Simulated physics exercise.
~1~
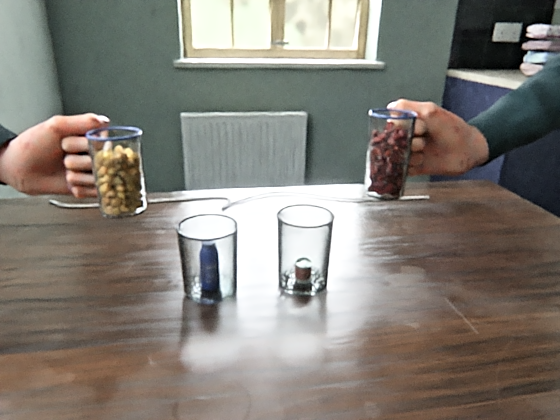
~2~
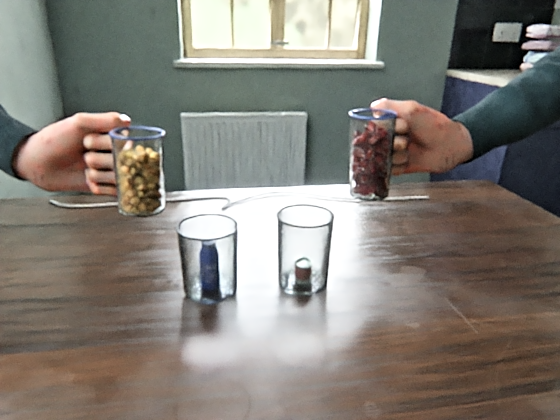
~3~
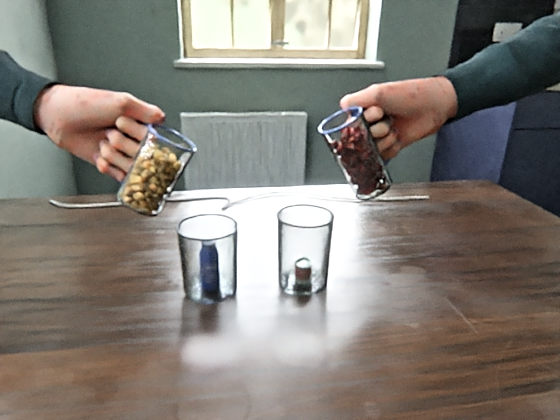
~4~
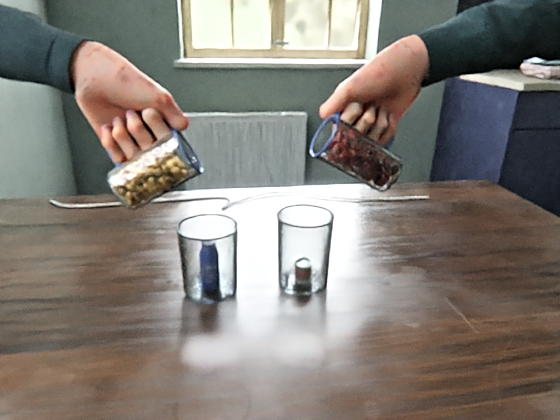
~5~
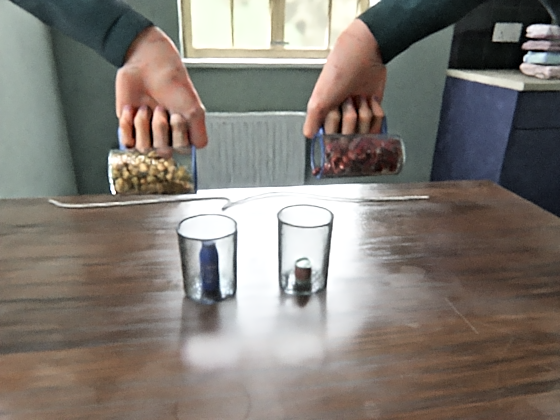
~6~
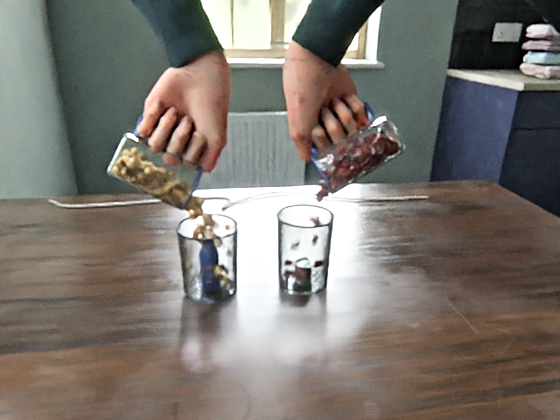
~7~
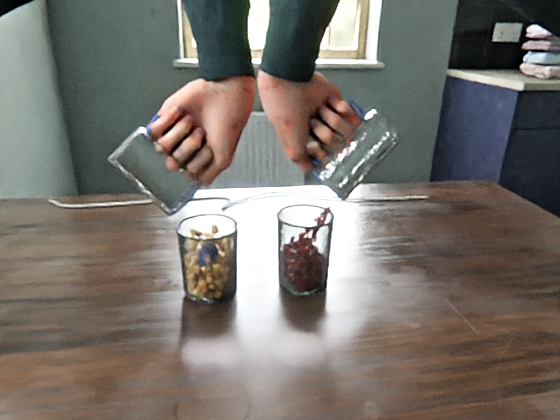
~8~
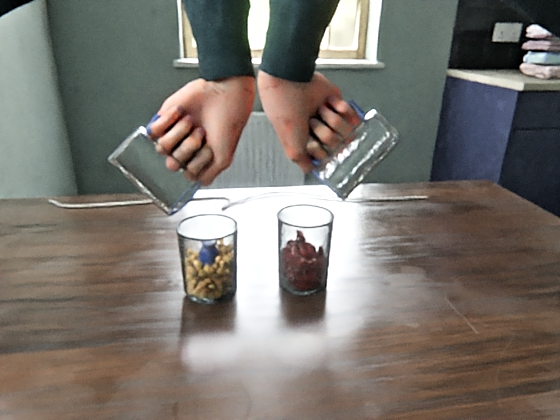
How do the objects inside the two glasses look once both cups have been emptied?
The blue object in the left glass still sticks out above the yellowish pieces. The small object in the right glass is buried under the dark red pieces.
